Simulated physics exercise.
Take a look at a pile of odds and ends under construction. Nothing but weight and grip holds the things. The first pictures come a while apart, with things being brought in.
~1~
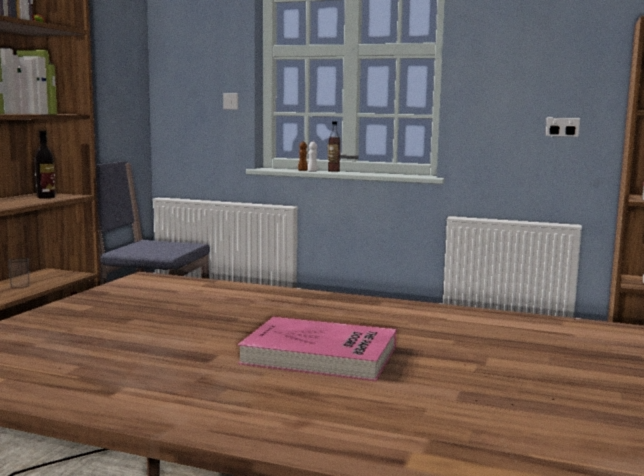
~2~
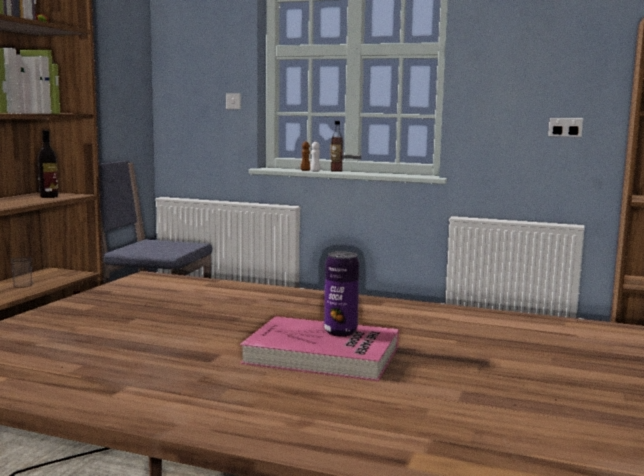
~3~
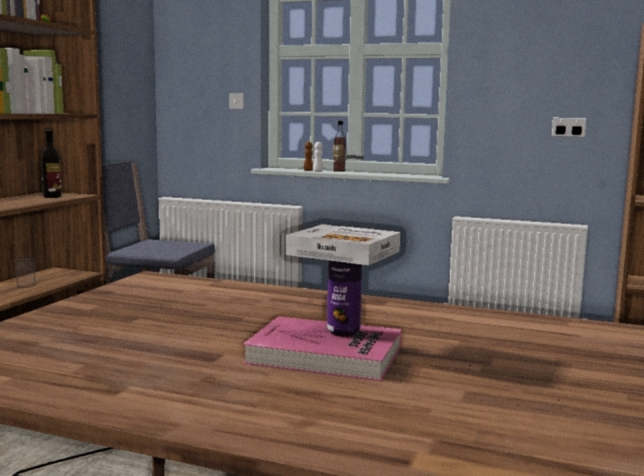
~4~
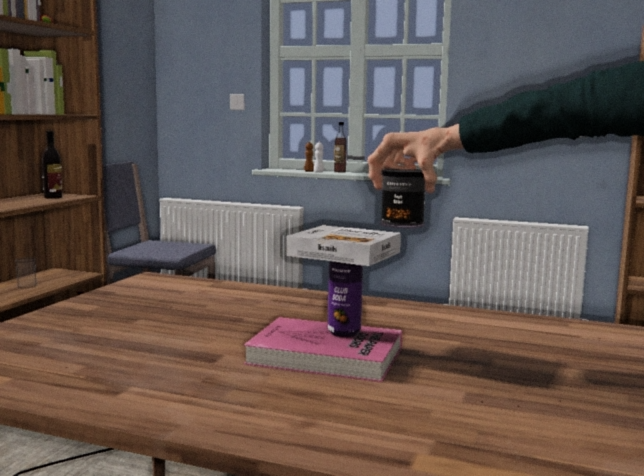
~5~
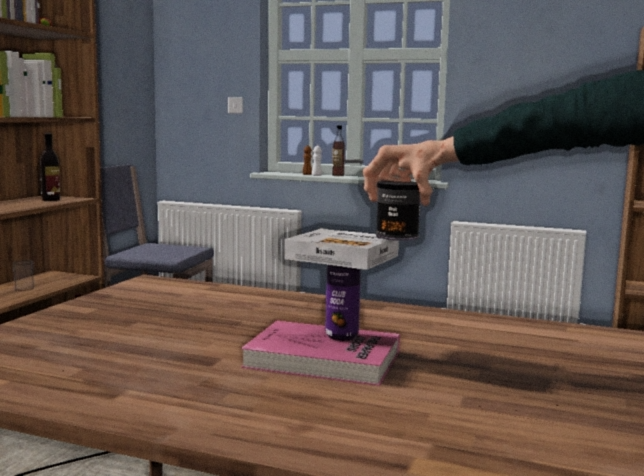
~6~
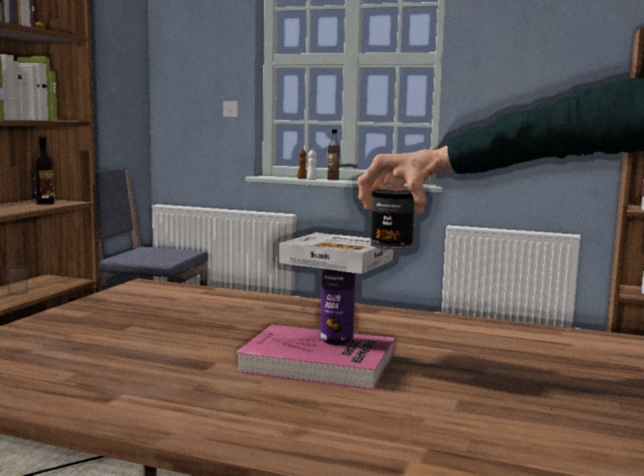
In a blue-walled room with a window, two white radiators and wooden shelves at either side, the view looks slightly down across a wooden table. A pink book lies near the middle, and a purple can, then a white packet, appear stacked on it. A dark-sleeved arm from the right holds a black pot, lowering it slightly onto the packet's right side, while the camera shifts slightly.
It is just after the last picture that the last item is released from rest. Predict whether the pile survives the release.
It falls down.
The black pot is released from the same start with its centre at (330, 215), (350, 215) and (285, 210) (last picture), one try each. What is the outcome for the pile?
Attempt one, the pile survives; attempt two, it survives; attempt three, it falls over.
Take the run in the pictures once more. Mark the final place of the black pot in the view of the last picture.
It ends up close to (422, 338).
Then, 0.40 s after the last picture, black pot now fallen.
Then, 0.80 s after the last picture, things are still on the move.
At rest, fallen, black pot; the other 3 in place. Seen from the same camera at the end, black pot near (422, 338). The pile gives way.
